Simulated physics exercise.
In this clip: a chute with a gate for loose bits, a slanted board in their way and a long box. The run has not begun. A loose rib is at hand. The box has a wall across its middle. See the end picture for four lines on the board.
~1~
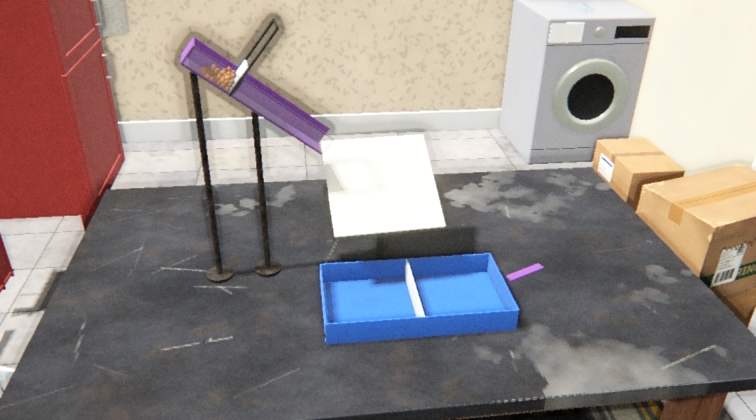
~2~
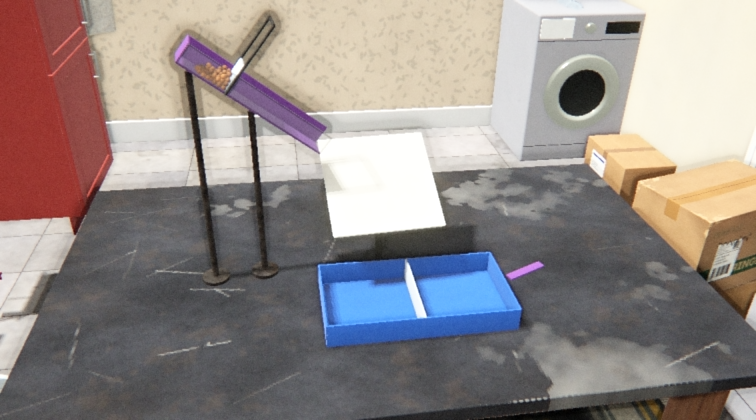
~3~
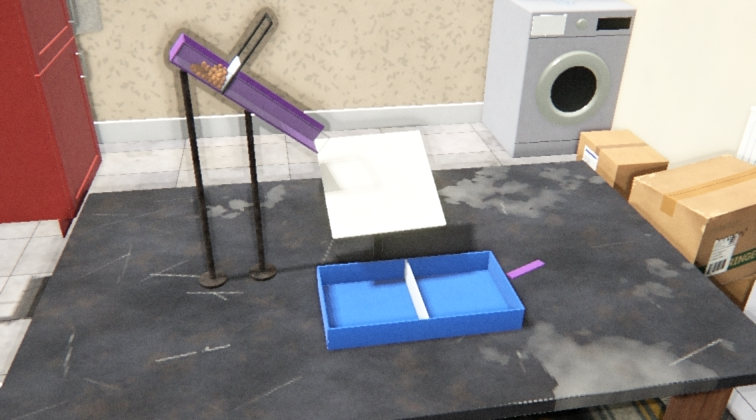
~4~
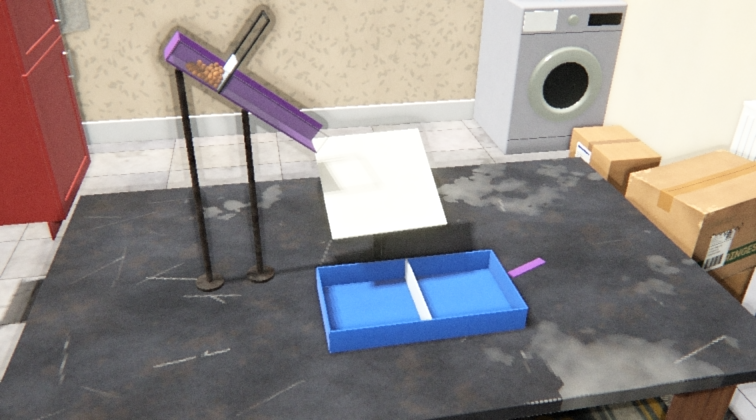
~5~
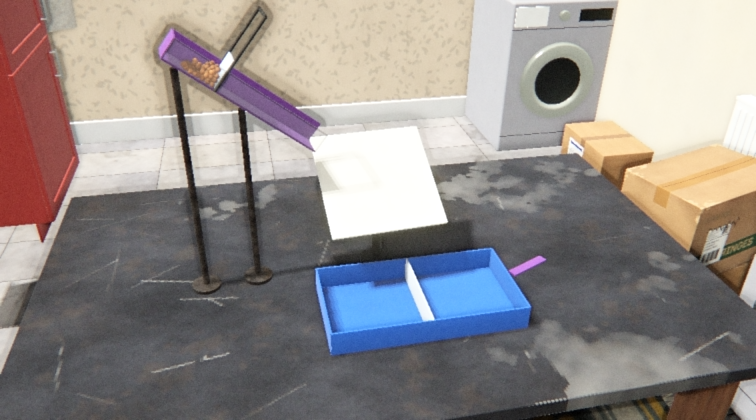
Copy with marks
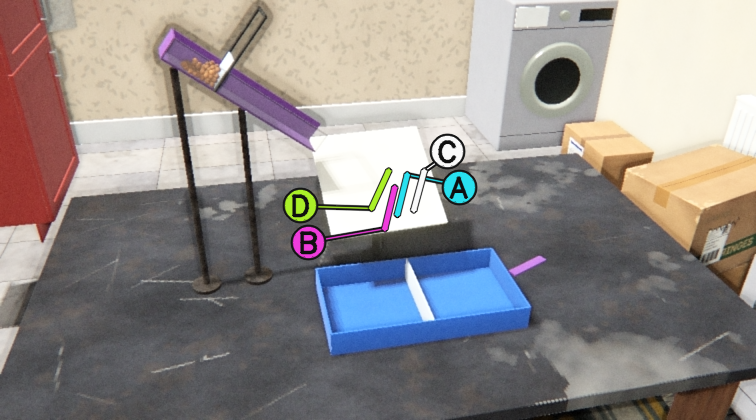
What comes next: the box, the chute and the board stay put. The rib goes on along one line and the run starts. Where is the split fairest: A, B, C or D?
C is best.
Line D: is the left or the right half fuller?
More lands on the left.
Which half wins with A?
More lands on the left.
On the marked copy, line A from (407, 174) to (397, 214); line B from (394, 187) to (384, 228); line C from (424, 171) to (413, 209); line D from (388, 170) to (371, 208).
For line A, of what is caught, most in the left half, a small part in the right.
For line B, of what is caught, most in the left half, about a quarter in the right.
For line C, of what is caught, about a third in the left half, about two thirds in the right.
For line D, of what is caught, most in the left half, about a quarter in the right.
